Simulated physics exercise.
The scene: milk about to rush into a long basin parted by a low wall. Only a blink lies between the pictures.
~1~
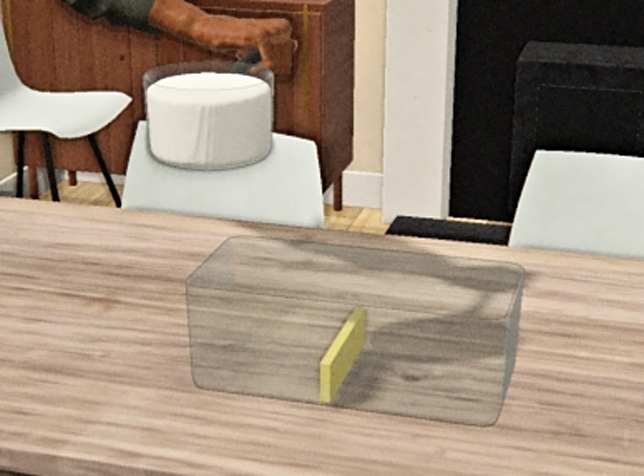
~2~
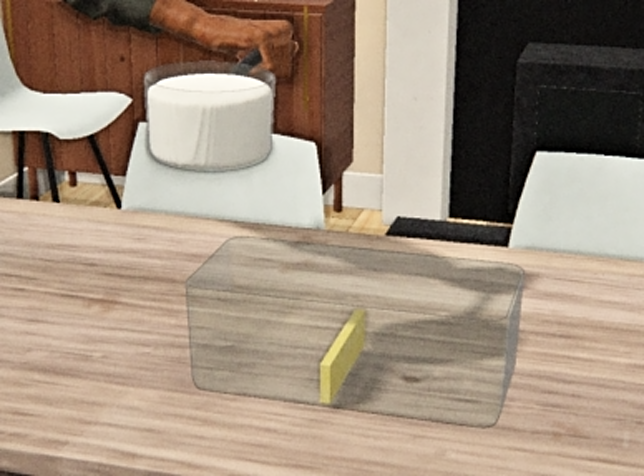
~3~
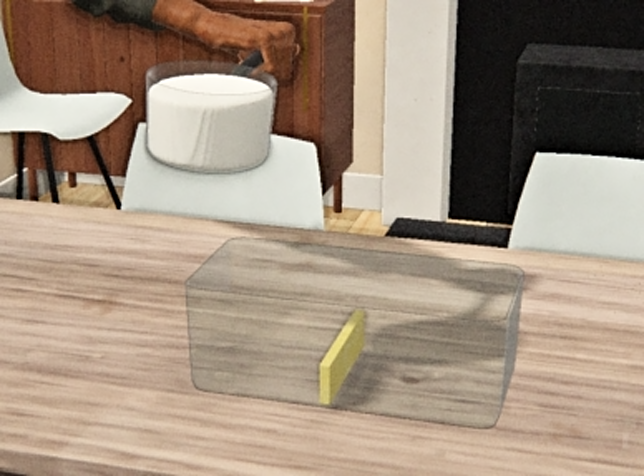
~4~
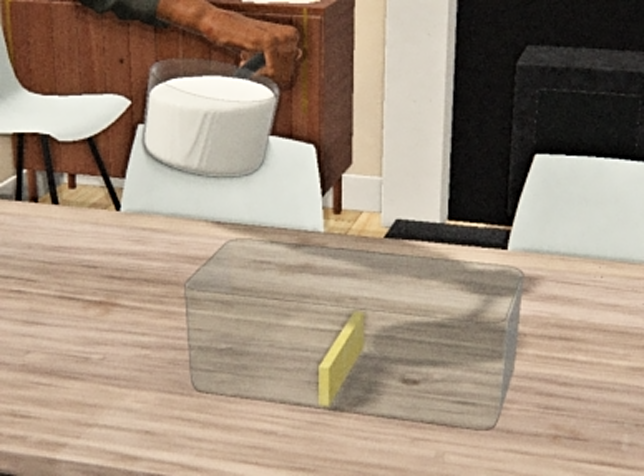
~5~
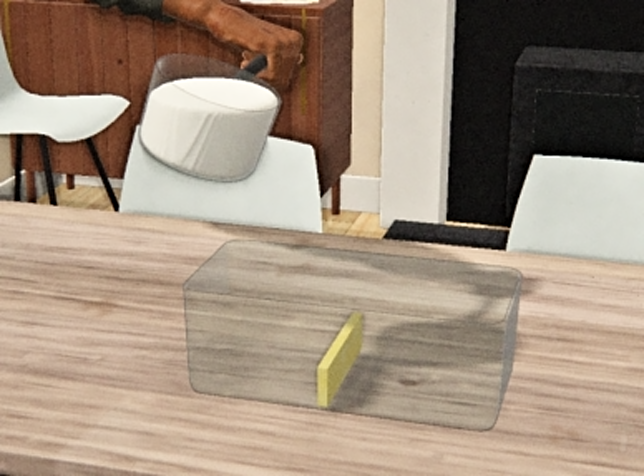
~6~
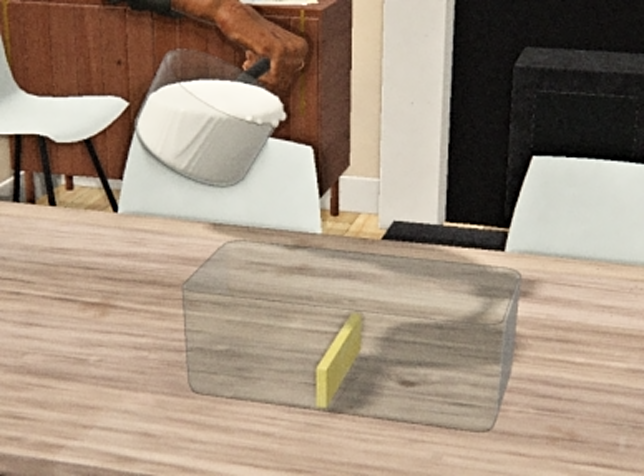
At first, a hand holds a clear round container of white milk nearly upright above a wooden table, where a long transparent basin with a low yellow wall inside sits still. The hand then tilts the container steadily to the right, and the milk shifts until it bulges at the lowered right rim.
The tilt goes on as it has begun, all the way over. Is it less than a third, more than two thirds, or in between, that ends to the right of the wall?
It comes to between a third and two thirds.
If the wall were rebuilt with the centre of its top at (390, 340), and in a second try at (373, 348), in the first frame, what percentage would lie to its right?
Roughly 5 per cent, and 15 per cent.
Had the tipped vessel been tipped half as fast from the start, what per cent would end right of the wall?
Close to 60 per cent.
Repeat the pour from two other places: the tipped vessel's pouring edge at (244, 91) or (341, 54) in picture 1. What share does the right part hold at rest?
The first gives 10 %, the second 90 %.
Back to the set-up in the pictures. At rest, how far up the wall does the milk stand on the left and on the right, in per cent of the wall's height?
Some 40 per cent left and 40 right.
A moment on, the tilt is 83° and 49 per cent is still to pour, 4 is left of the wall and 8 right of it.
Next, the tilt is 93° and 16 per cent is still to pour, 23 is left of the wall and 46 right of it.
Then the tilt is 93° and 6 per cent is still to pour, 36 is left of the wall and 52 right of it.
Later the tilt is 93° and 2 per cent is still to pour, 43 is left of the wall and 52 right of it.
At rest 46 per cent lies left of the wall, 52 right of it and 1 outside.
